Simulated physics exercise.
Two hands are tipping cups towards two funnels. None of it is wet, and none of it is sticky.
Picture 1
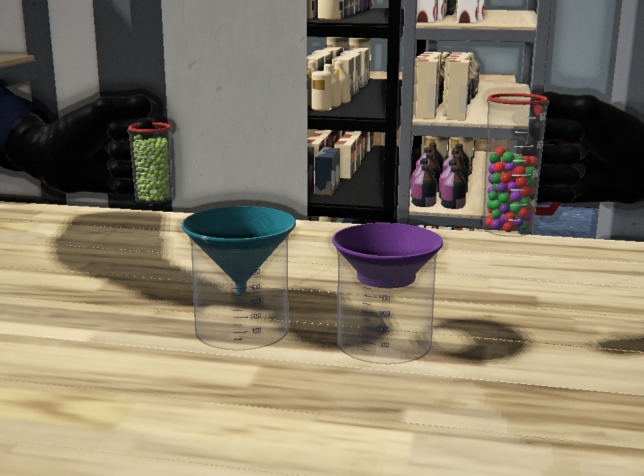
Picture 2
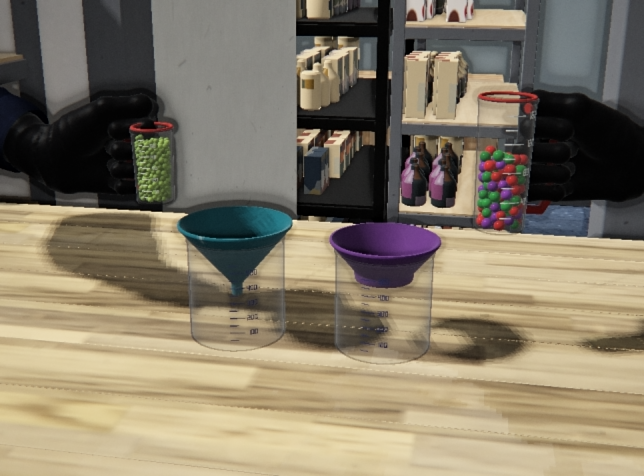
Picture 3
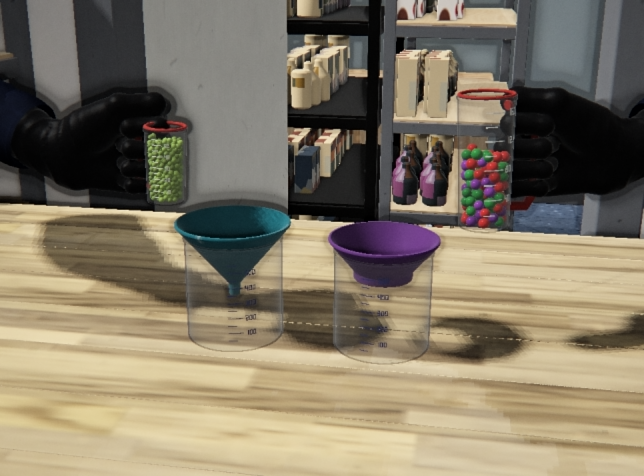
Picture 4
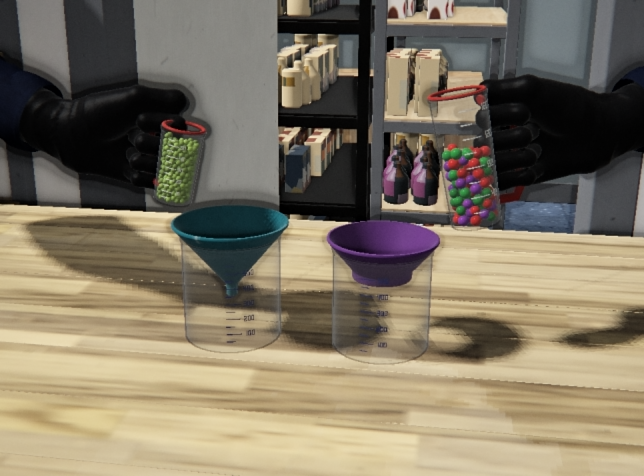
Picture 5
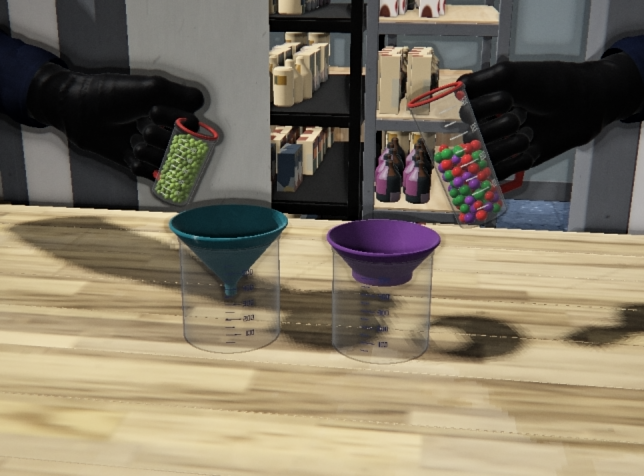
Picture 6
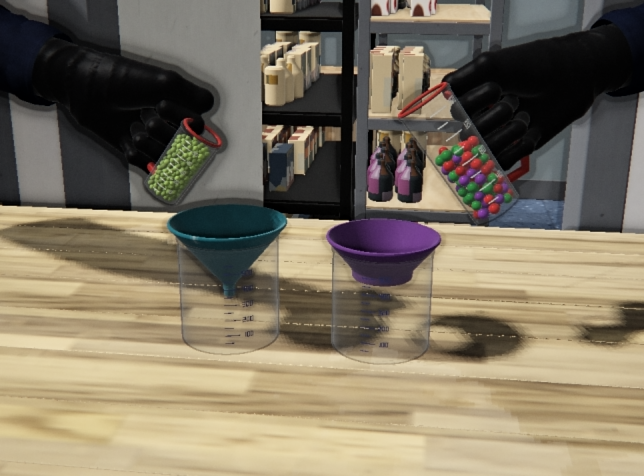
Two black-gloved hands held a cup of small green pieces and a cup of colorful beads behind two funnels set in clear beakers, then moved inward and steadily tilted both cups.
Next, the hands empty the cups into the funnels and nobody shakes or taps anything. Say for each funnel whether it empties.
Once poured, the left funnel stops up and the right funnel drains out.
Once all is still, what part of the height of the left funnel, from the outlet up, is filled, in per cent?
Roughly 75 percent.
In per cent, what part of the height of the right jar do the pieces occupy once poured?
That works out to roughly 20 per cent.
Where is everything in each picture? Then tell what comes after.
The first frame shows left funnel (239, 231), outlet at (241, 293), about one piece wide; left cup (152, 164), holding dried peas; right funnel (387, 249), outlet at (386, 278), about 5 pieces wide; right cup (513, 165), holding round plastic beads.
The second frame shows left cup (154, 164), upright; right cup (503, 164), upright.
The third frame shows left cup (166, 164), tipped 2°; right cup (485, 161), tipped 2°.
The fourth frame shows left cup (178, 164), tipped 12°; right cup (467, 159), tipped 12°.
The fifth frame shows left cup (184, 163), tipped 24°; right cup (460, 157), tipped 24°.
The sixth frame shows left funnel (228, 230), outlet at (230, 295); left cup (182, 163), tipped 36°; right funnel (383, 245), outlet at (382, 276); right cup (460, 156), tipped 36°.
Then, 0.28 s later than the last frame, left, every one still in the cup; right, every one still in the cup.
Then, 0.59 s later than the last frame, left, almost all still in the cup, just a few in or over the funnel; right, every one still in the cup.
Then, 0.95 s later than the last frame, left, roughly a third still in the cup, roughly two thirds in or over the funnel, just a few down in the jar; right, roughly a quarter still in the cup, roughly half in or over the funnel, roughly a quarter down in the jar.
When it is over, left, almost all stuck in the funnel, just a few down in the jar; right, every one down in the jar.
